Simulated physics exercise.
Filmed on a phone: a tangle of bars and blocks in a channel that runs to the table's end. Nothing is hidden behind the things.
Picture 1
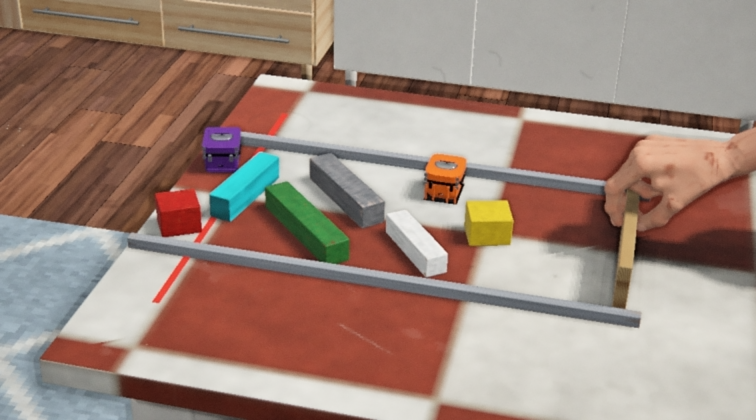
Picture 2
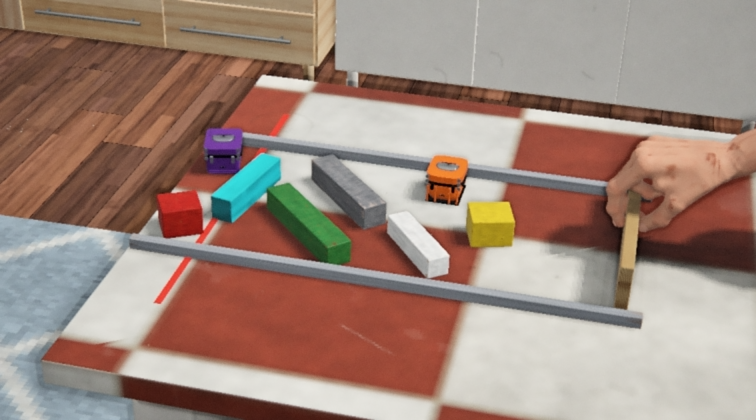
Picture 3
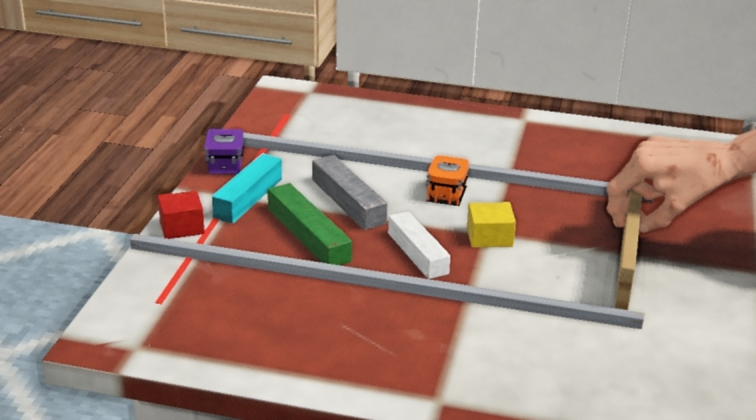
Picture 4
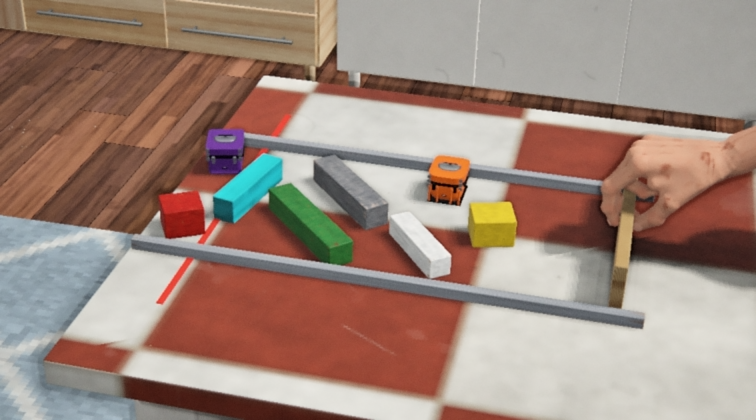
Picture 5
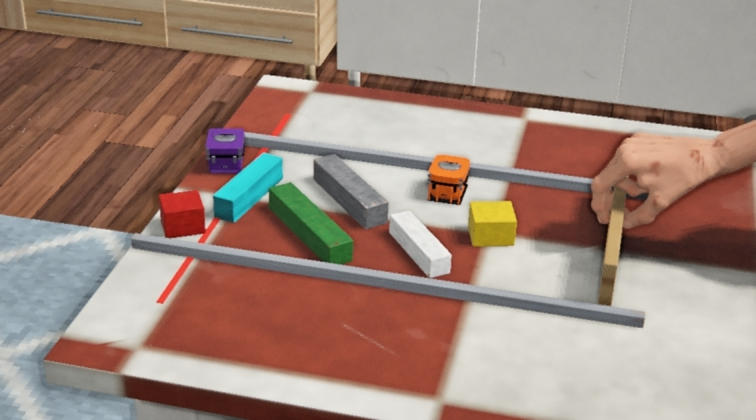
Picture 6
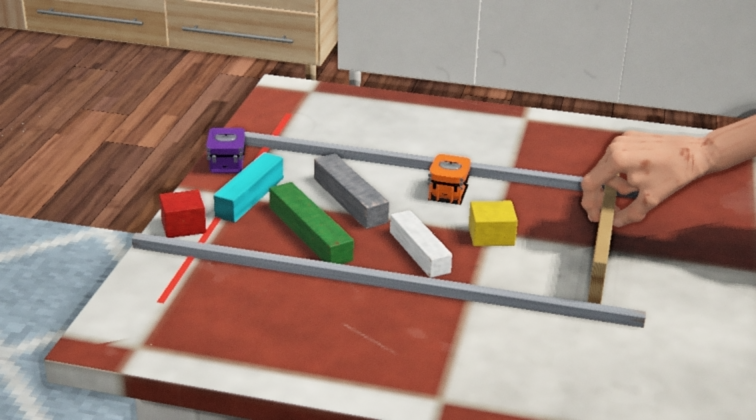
A hand sliding a wooden board slightly left between two grey rails, while the coloured blocks and bars ahead stay essentially still.
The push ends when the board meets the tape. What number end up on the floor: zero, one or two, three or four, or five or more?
Outcome: The number that fall off is three or four.
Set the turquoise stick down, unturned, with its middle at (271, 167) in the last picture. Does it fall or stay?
The turquoise stick tumbles off.
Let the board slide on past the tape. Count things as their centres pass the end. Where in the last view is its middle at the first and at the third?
About (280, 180), then (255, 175).
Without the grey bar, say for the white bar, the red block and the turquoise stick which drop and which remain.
The white bar survives, the red block goes over, the turquoise stick comes down.
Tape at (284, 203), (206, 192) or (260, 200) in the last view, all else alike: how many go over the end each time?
It would be 0, 5 and 2.
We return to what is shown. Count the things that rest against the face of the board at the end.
That makes 3.
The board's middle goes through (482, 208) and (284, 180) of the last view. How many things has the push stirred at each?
First 1, then 8.
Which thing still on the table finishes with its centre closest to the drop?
Foremost is the grey bar.
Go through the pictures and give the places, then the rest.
The first frame shows purple case (222, 150); red block (178, 213); turquoise stick (245, 186); board (628, 230); tape (229, 196).
The second frame shows red block (180, 214); green bar (307, 224).
The third frame shows turquoise stick (248, 188); white bar (418, 244).
The fourth frame shows purple case (226, 152); yellow block (492, 224).
The fifth frame shows red block (182, 214); orange case (449, 179).
The sixth frame shows purple case (227, 151); red block (183, 214); turquoise stick (250, 187); board (605, 226); tape (233, 196).
Soon after, none off yet; purple case at rest near (227, 151); red block at rest near (183, 214); turquoise stick at rest near (250, 187).
Then, none off yet; purple case moved about its own width near (210, 142); red block moving near (177, 214); turquoise stick moved about its own width near (191, 171).
At rest, the number that fall off is three or four; fallen, green bar, turquoise stick, red block and purple case.
